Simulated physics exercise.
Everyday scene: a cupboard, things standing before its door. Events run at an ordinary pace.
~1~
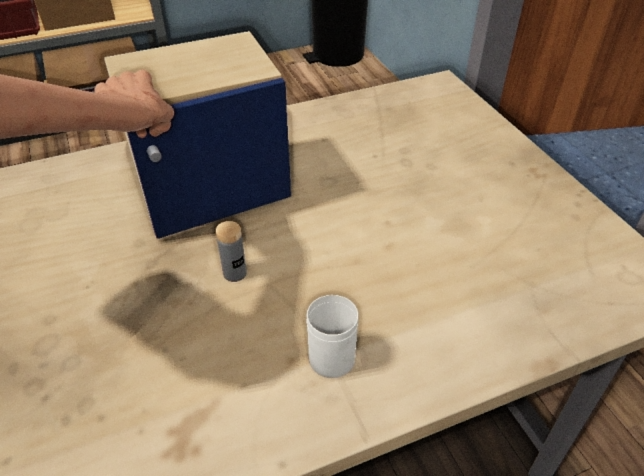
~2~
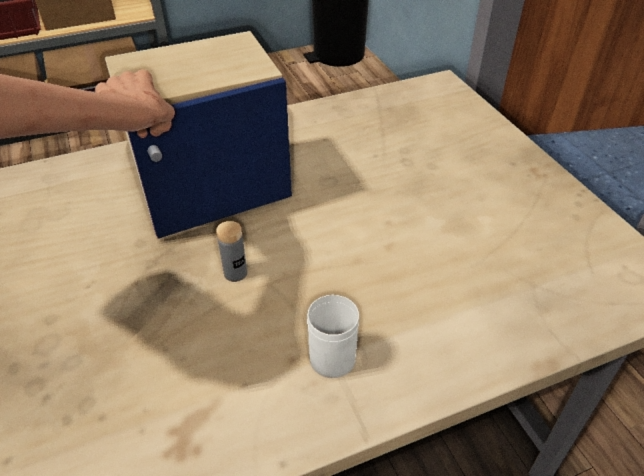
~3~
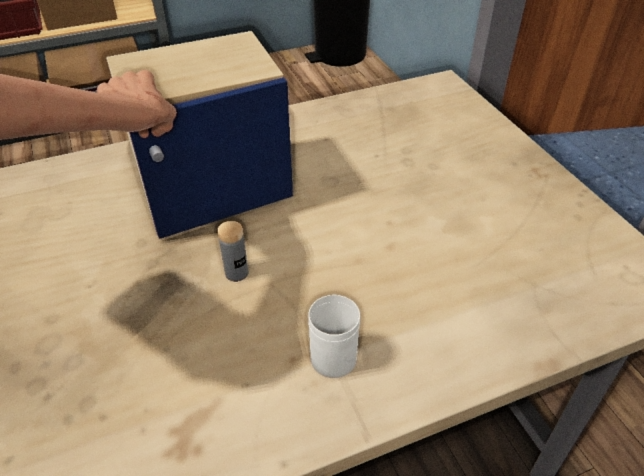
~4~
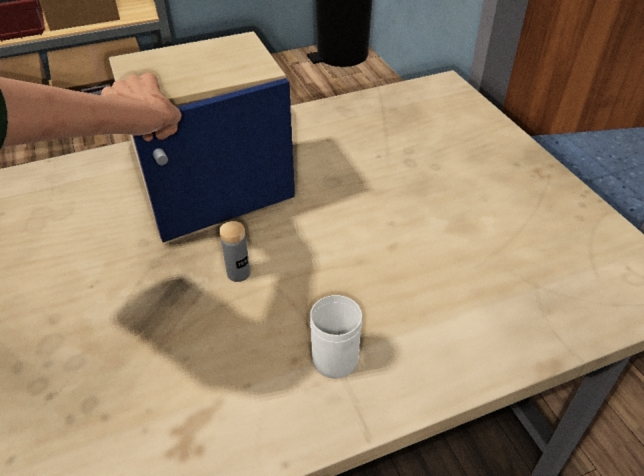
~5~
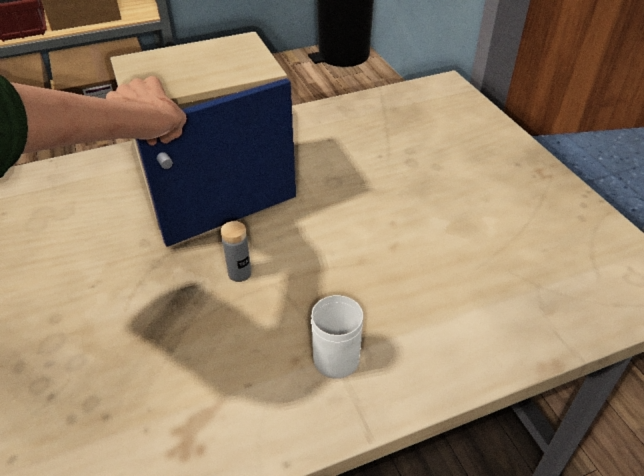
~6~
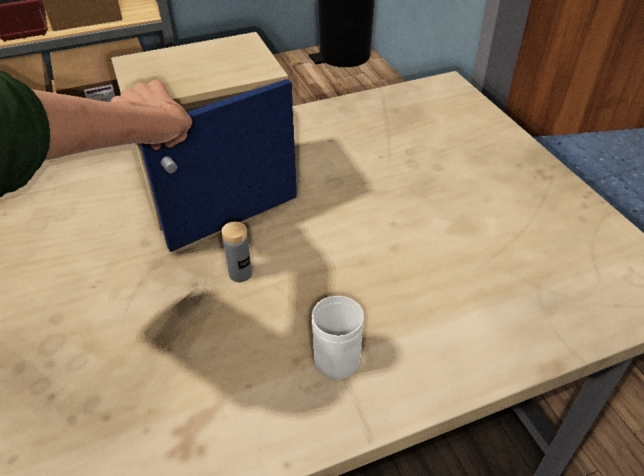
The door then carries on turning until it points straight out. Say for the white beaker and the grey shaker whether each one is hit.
The white beaker is never reached, the grey shaker is reached and moved.
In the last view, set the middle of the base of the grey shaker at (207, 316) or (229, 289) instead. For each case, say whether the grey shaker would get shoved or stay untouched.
Taking the two spots in the order given, the grey shaker goes unhit and then takes a hit.
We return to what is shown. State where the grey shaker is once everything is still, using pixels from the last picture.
(357, 260), roughly.
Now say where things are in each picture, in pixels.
In the first picture, door 4° open; white beaker (332, 337); grey shaker (232, 252); door (219, 164).
In the second picture, door 4° open; grey shaker (233, 252); door (220, 164).
In the third picture, door 4° open; white beaker (334, 338); door (221, 164).
In the fourth picture, door 6° open; grey shaker (236, 252); door (224, 166).
In the fifth picture, door 9° open; white beaker (337, 338); door (227, 169).
In the sixth picture, door 12° open; white beaker (337, 339); grey shaker (238, 253); door (230, 171).
Then, 0.96 s past the last view, door 49° open; white beaker at rest near (337, 338); grey shaker travelled about its own width near (262, 261).
Then, 1.46 s past the last view, door 68° open; white beaker at rest near (337, 339); grey shaker travelled well along near (306, 267).
Then, 1.88 s past the last view, door 85° open; white beaker at rest near (337, 339); grey shaker travelled well along near (345, 263).
Finally, the white beaker remains where it is, near (337, 339); the grey shaker is pushed along, near (357, 260).
